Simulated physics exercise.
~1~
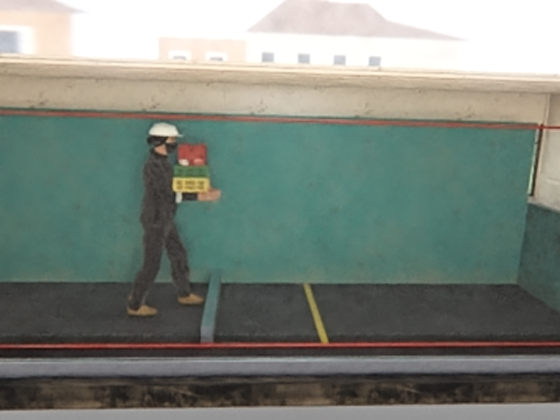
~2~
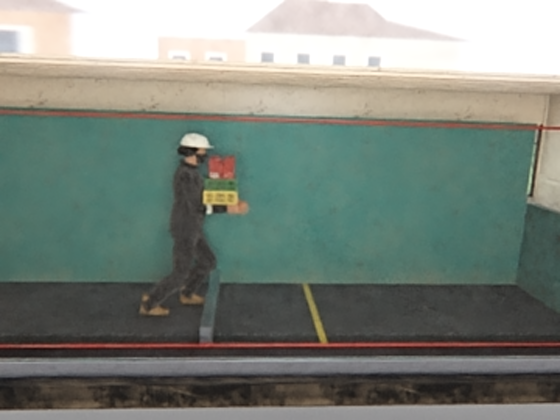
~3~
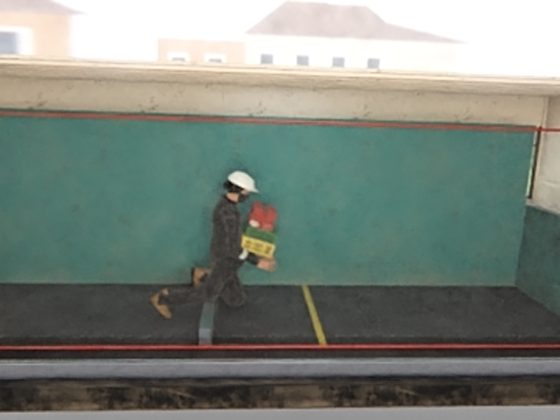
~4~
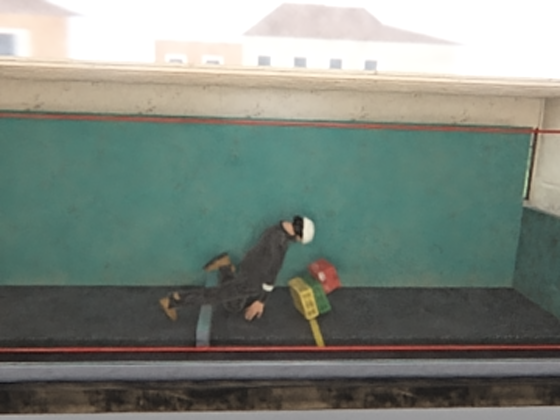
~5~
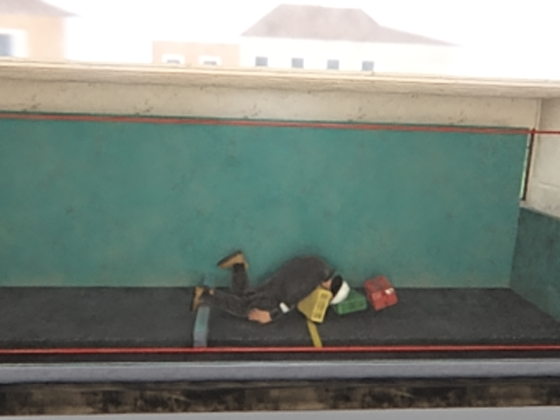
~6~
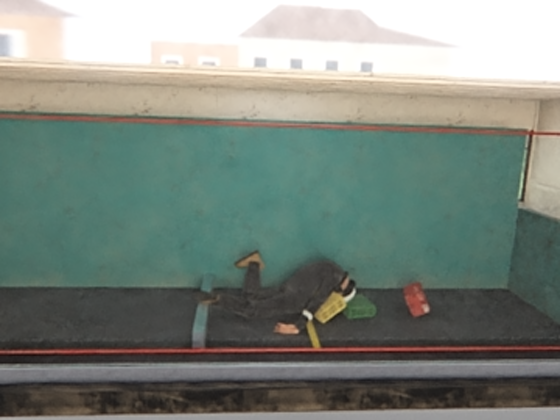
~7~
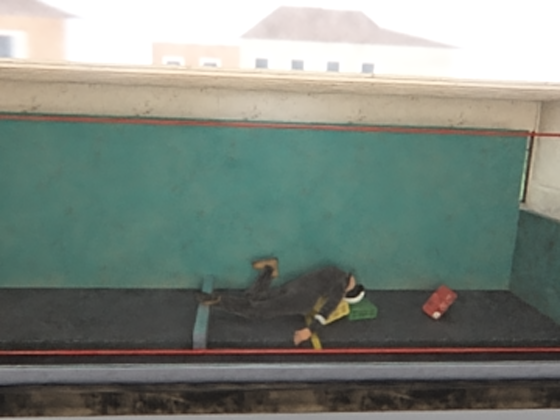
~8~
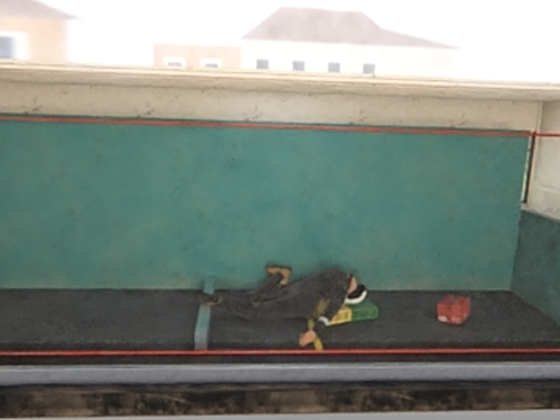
The clip opens on a porter in a white helmet and dark overalls, walking right along a dark floor with a stack of red, green and yellow containers in his arms. At a low rail, his feet catch and he pitches forward, knees bending as the stack tilts. He topples over the rail, and the load leaves his hands and tumbles ahead of him. He lands face down, one lower leg raised behind him, while the red carton rolls farther right. He ends stretched out, his head past the yellow line beside the yellow and green crates, the red carton resting beyond.
